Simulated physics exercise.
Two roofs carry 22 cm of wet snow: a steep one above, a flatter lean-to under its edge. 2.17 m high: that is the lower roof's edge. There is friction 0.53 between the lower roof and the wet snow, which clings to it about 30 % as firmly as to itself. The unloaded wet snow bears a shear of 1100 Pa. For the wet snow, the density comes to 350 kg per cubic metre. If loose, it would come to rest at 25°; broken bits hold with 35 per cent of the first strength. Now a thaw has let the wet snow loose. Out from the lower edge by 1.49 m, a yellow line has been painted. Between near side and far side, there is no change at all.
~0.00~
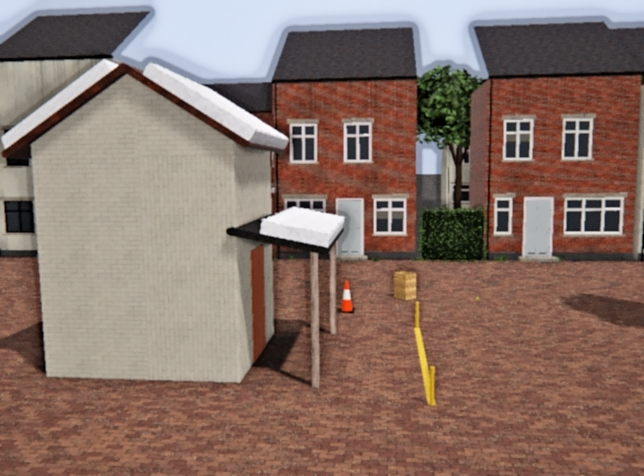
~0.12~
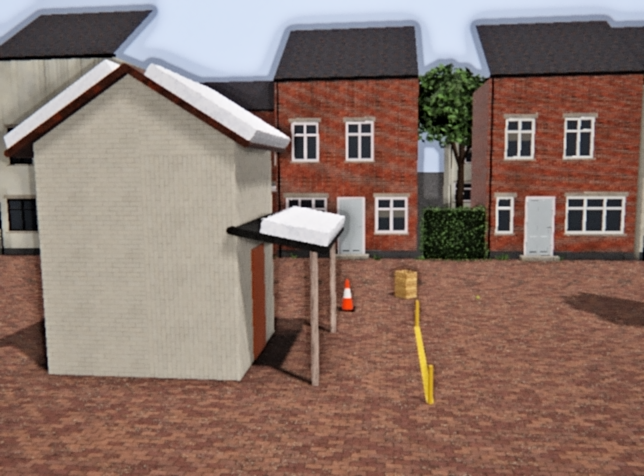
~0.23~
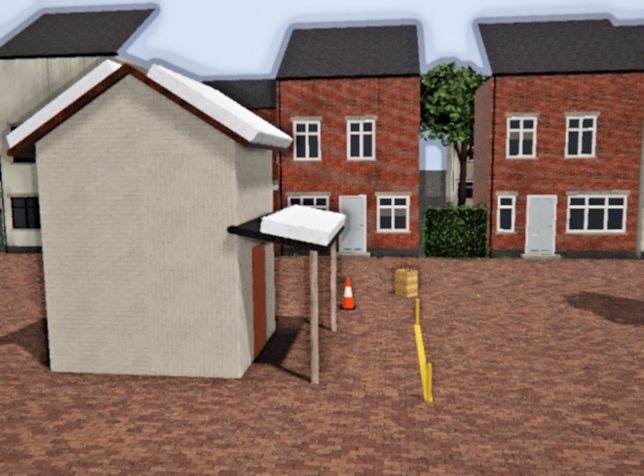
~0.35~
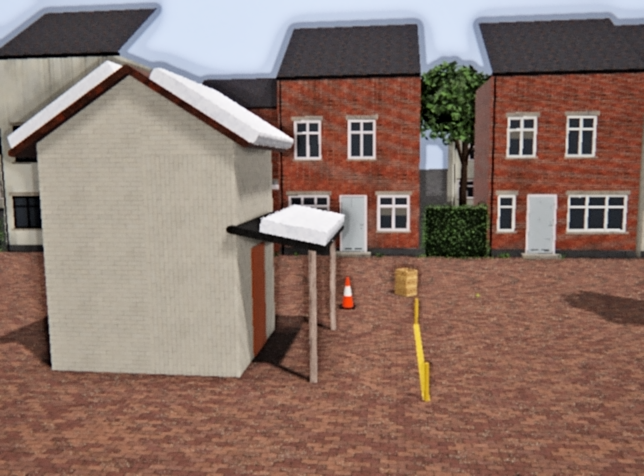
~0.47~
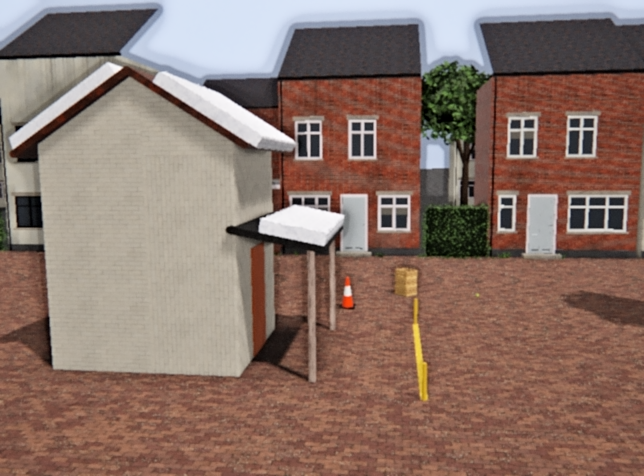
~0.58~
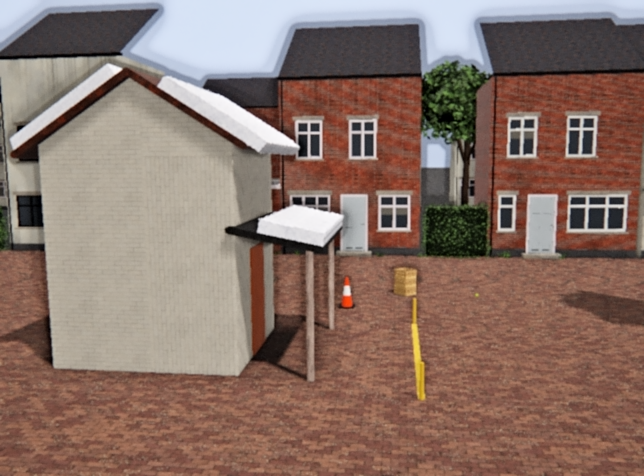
White snow on the small pale building's steep upper roof slides slightly down its right slope.
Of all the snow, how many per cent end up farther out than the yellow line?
I would say about 10 per cent of all the snow ends up past the yellow line.
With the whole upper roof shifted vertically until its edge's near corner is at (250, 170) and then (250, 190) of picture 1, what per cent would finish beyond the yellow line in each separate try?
3 per cent, then 0 per cent.
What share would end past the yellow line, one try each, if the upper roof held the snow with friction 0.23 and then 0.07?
First try 25 per cent, second try 30 per cent.
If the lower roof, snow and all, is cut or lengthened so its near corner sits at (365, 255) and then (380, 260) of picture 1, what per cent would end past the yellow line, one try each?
Close to 1 % on the first try, close to 0 % on the next.
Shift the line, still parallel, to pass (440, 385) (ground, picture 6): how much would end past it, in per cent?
With the line there, around 4 % would finish beyond it.
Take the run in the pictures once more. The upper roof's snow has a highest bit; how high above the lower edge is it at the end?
It ends up some 0.5 m higher than the lower edge.
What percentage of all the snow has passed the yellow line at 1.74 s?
About 0 %.
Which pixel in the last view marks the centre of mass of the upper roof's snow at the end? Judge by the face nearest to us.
Somewhere about (376, 350), I'd say.
After 1.11 s, none is below the lower edge and 0 % is past the line.
After 1.74 s, none is below the lower edge and 0 % is past the line.
After 2.37 s, 51 % is below the lower edge and 3 % is past the line.
After 3.00 s, 58 % is below the lower edge and 10 % is past the line.
After 3.20 s, at the end, 58 % is below the lower edge and 10 % is past the line.
